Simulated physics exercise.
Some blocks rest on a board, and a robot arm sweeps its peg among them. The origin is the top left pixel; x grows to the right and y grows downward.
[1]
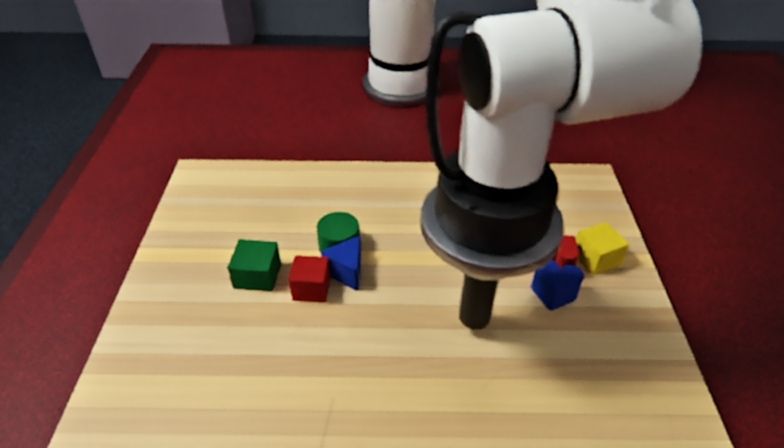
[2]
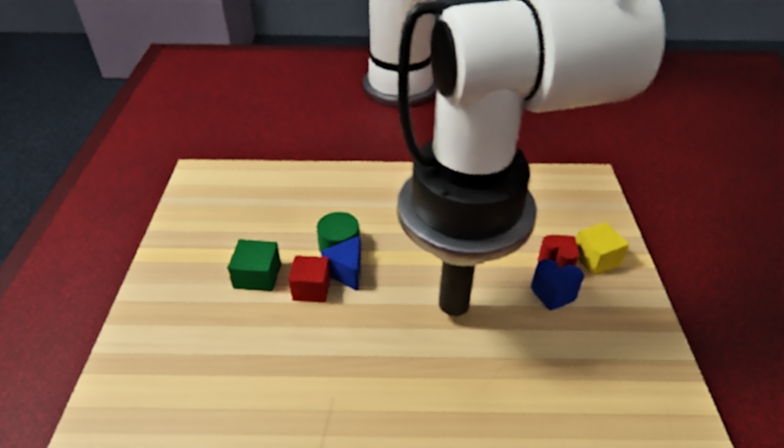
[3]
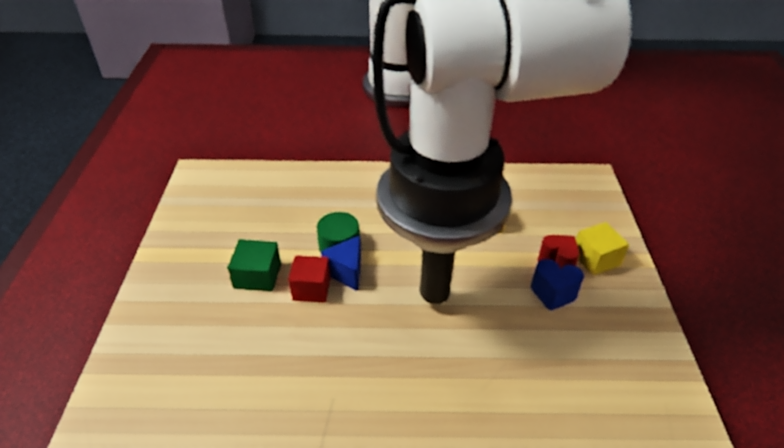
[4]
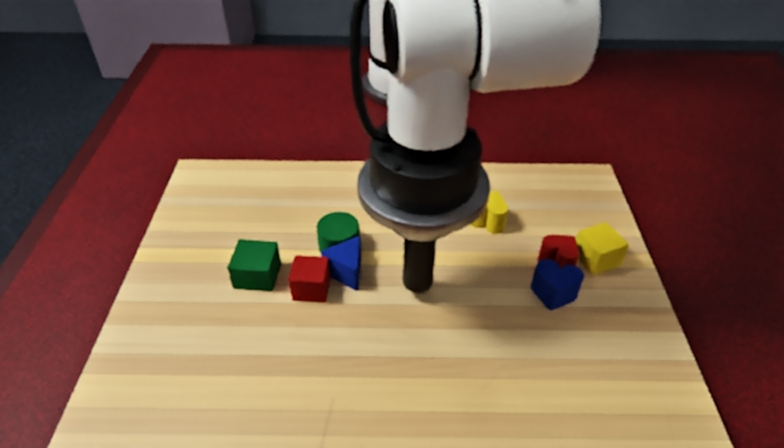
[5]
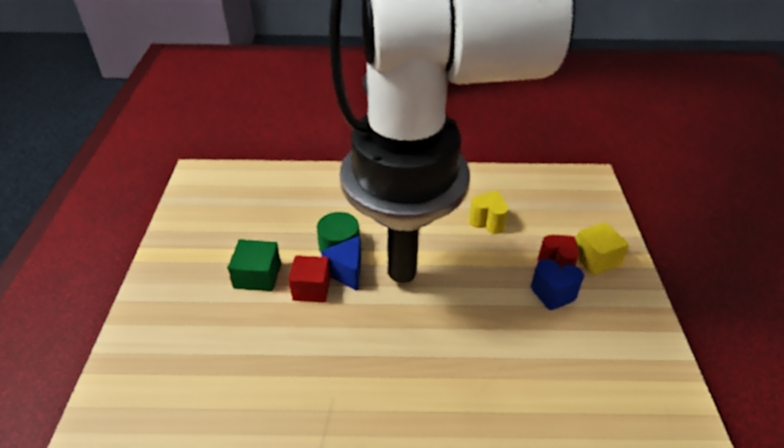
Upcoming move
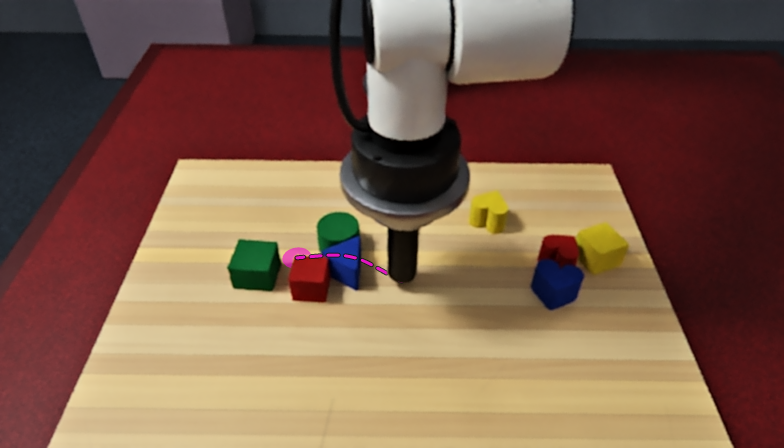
A robot arm sweeps its black peg left across the board while the blocks stay still.
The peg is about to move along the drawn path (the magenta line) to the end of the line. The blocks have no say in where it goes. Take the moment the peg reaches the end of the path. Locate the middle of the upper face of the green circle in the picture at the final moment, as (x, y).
The centre of its top will be at (308, 211).
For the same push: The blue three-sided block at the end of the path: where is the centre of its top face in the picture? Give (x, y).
At pixel (278, 255).
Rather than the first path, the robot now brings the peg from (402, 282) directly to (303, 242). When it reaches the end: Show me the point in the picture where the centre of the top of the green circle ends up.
Its top middle will sit at (304, 198).
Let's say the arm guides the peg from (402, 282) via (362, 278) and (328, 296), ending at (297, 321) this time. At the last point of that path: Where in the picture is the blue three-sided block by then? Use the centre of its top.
It will end up at (320, 249).
The drawn path runs from (402, 282) by way of (370, 264) and (335, 255) to (297, 258).
The first path, step by step. One third of the way, peg (370, 254); green circle (336, 224); blue three-sided block (342, 251).
Two thirds of the way, peg (333, 246); red square block (306, 271); green circle (316, 213); blue three-sided block (309, 247), turned 35° anticlockwise.
At the end, peg (295, 248); green square block (242, 255); red square block (304, 273), turned 20° anticlockwise; green circle (308, 211); blue three-sided block (278, 255), turned 65° anticlockwise.
